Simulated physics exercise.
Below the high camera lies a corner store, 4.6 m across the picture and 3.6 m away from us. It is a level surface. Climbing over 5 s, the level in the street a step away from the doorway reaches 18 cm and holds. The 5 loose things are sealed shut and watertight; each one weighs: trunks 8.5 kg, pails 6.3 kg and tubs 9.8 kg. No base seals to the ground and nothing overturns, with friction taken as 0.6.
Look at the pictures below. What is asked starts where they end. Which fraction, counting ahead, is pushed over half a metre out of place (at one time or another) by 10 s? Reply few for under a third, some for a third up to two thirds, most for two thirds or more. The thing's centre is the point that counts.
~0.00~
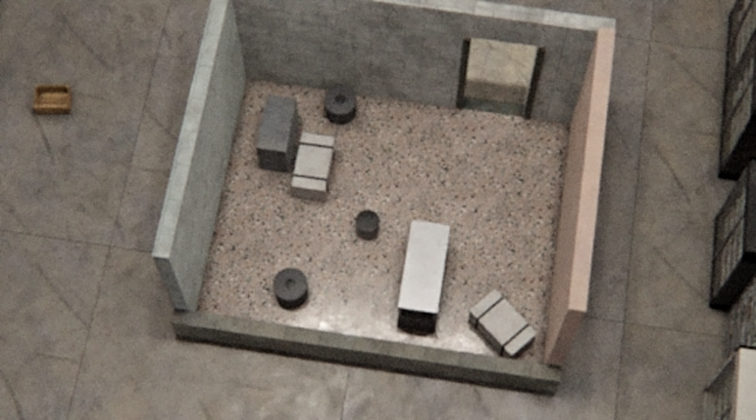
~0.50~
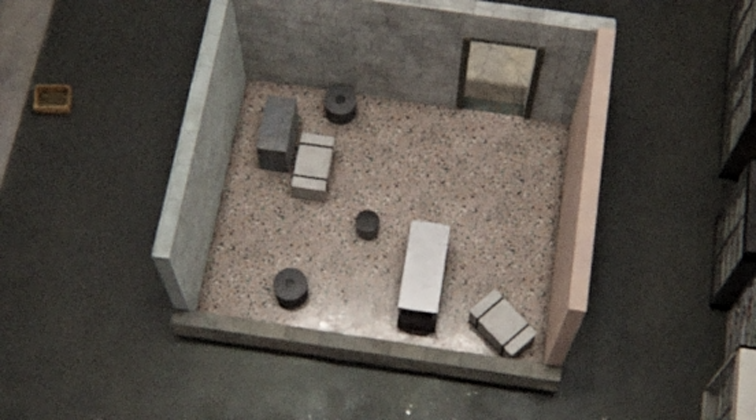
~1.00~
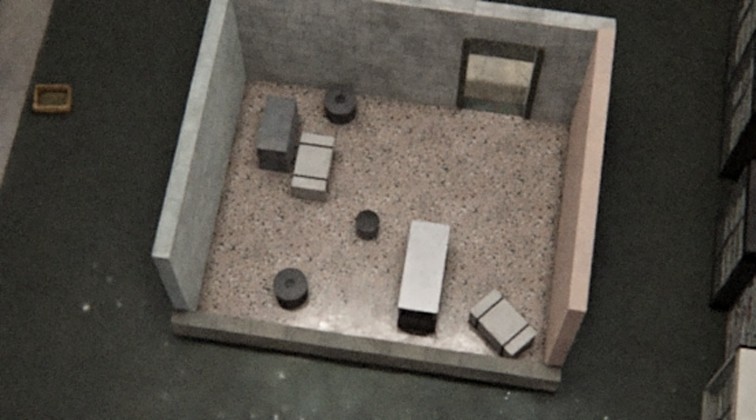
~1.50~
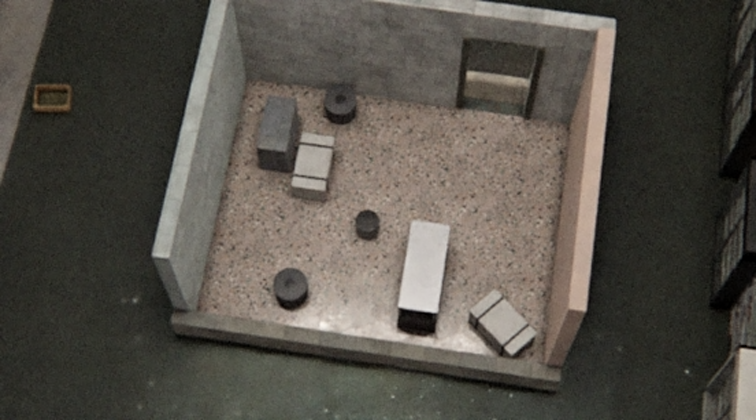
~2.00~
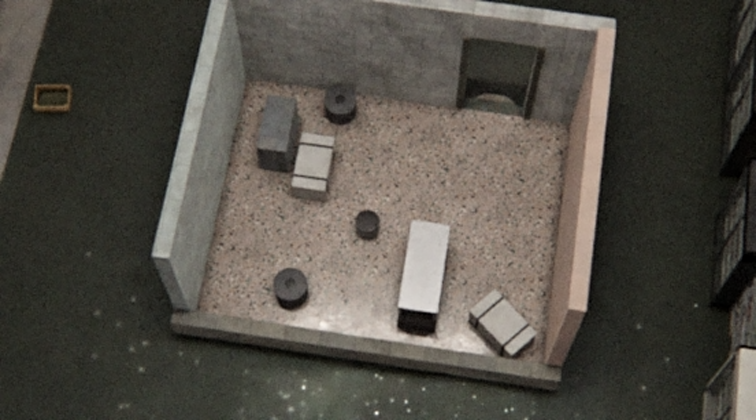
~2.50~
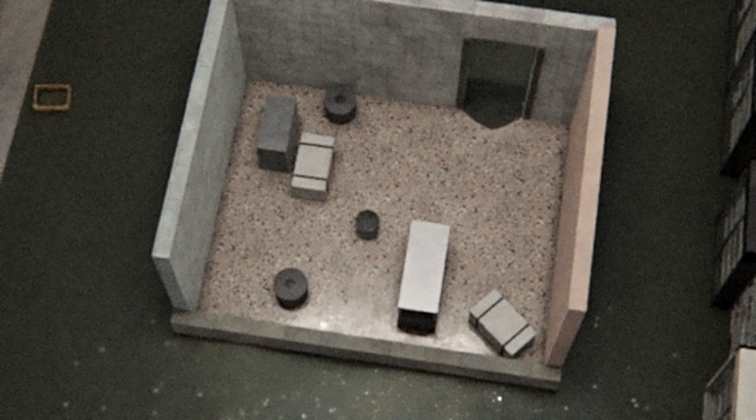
Few.
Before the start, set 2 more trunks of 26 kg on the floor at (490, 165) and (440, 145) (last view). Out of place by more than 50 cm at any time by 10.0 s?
Order as asked - beyond the cutoff and inside the cutoff.
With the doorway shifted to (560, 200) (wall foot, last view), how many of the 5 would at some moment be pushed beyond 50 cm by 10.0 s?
Then it comes to 2 of them.
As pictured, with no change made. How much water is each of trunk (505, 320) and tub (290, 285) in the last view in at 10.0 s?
Some 9 cm at the first, some 4 cm at the second.
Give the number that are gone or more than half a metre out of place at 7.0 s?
Result: 0.
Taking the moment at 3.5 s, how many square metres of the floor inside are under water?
Somewhere about 1.5 m2, give or take.
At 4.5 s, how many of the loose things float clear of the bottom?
At that moment 0.
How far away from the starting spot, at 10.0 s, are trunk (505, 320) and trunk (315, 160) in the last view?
The first is 50 cm from its start, the second 0 cm.
After 3.5 s 0 of 5 are over 50 cm from their spots; 0 afloat.
After 4.5 s 0 of 5 are over 50 cm from their spots; 0 afloat.
After 7.0 s 0 of 5 are over 50 cm from their spots; 1 afloat.
After 10.0 s 0 of 5 are over 50 cm from their spots, and 0 have been at some point; 1 afloat.
